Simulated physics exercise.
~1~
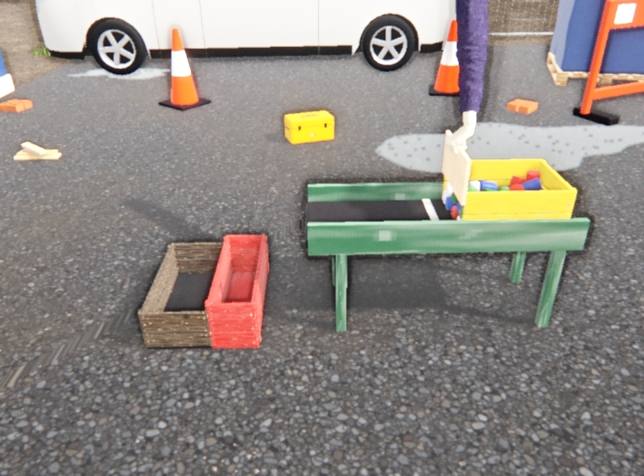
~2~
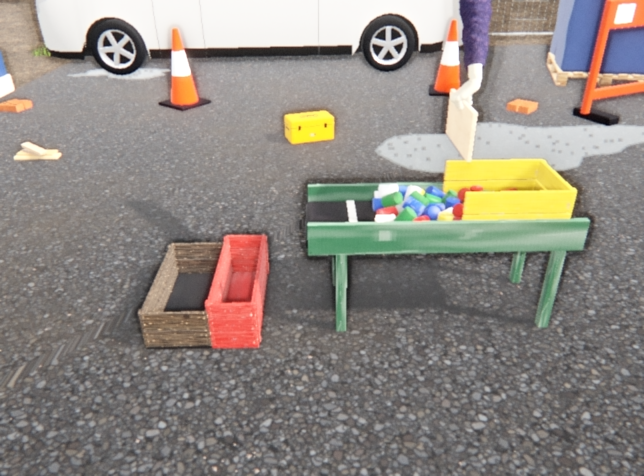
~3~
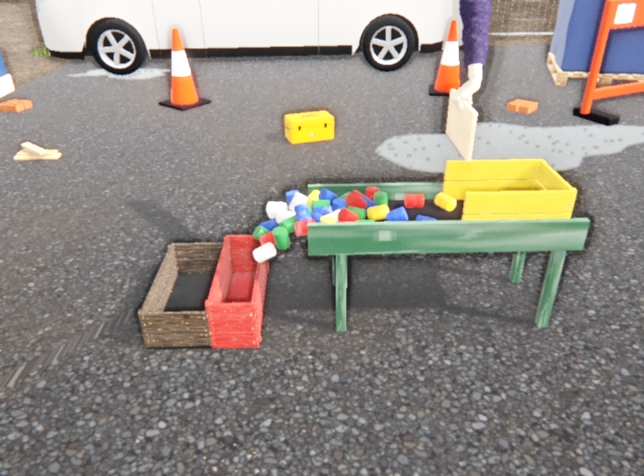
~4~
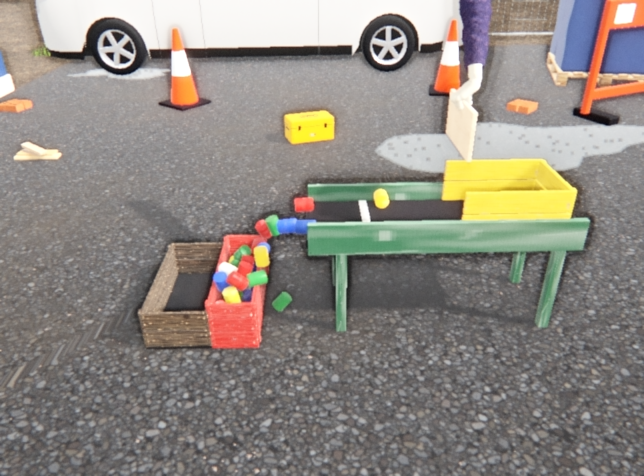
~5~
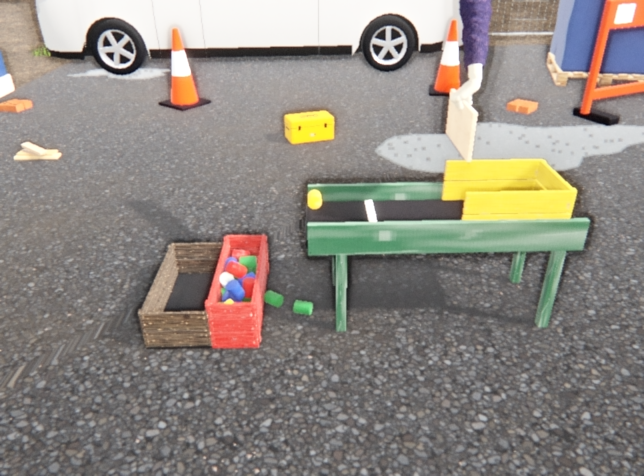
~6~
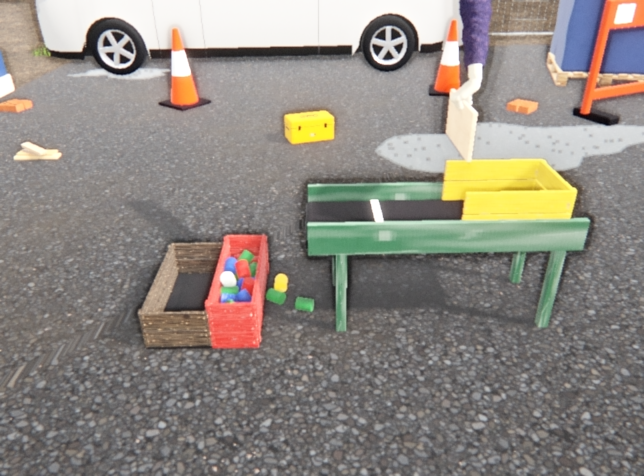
A hand lifted a gate from the yellow pen, and a belt carried a pile of colourful little jars left and dropped them off its end, most landing in the red bin while three ended up on the ground just short of it.
